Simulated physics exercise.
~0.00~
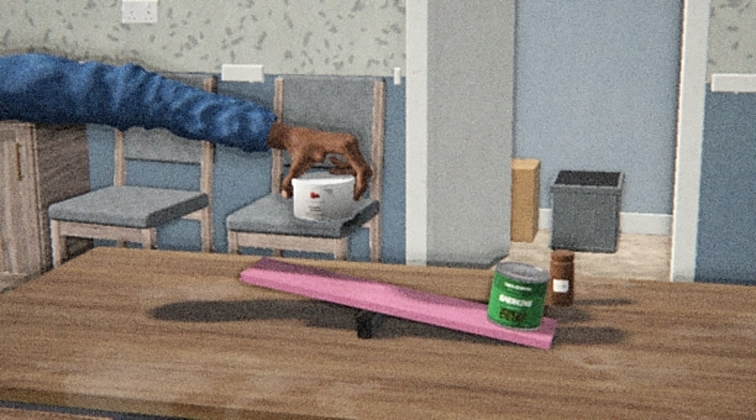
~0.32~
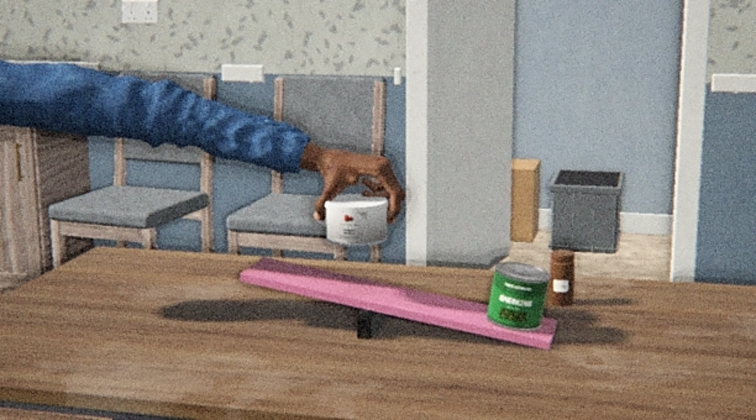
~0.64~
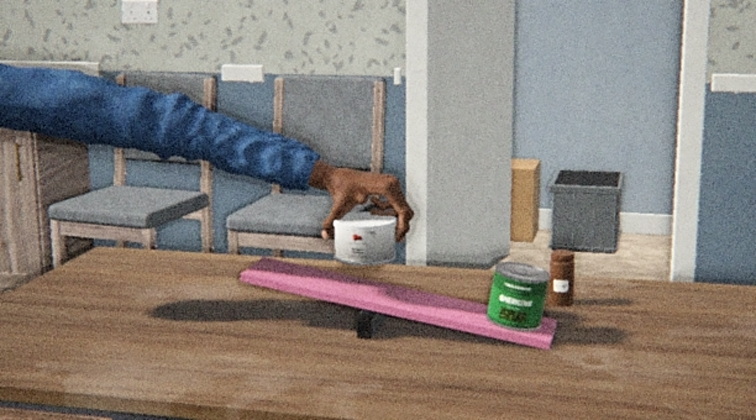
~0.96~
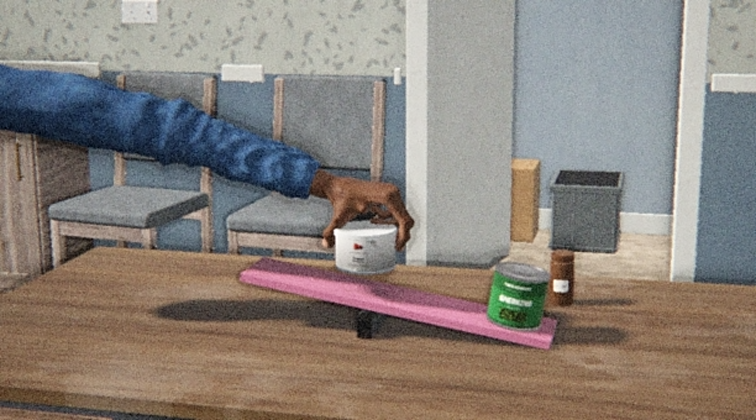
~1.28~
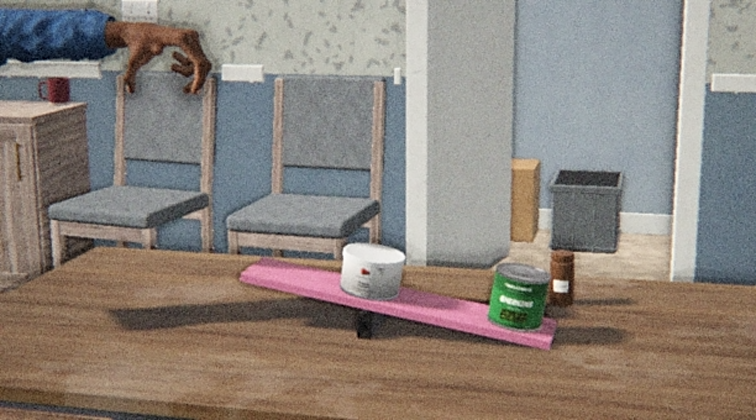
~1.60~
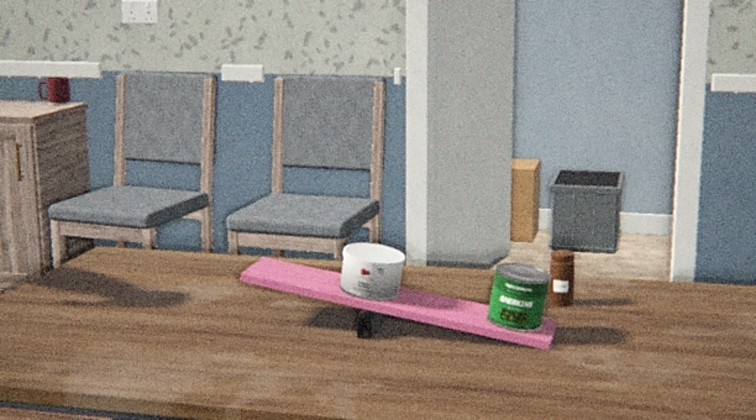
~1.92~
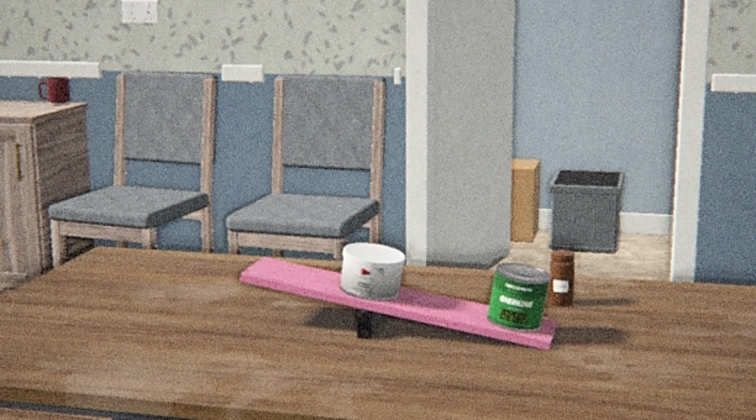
The footage shows a hand lowering a white tub onto the middle of a tilted pink plank with a green tin at its low right end, then letting go and withdrawing to the left. The plank does not tip, and the tub rests upright on its slope.
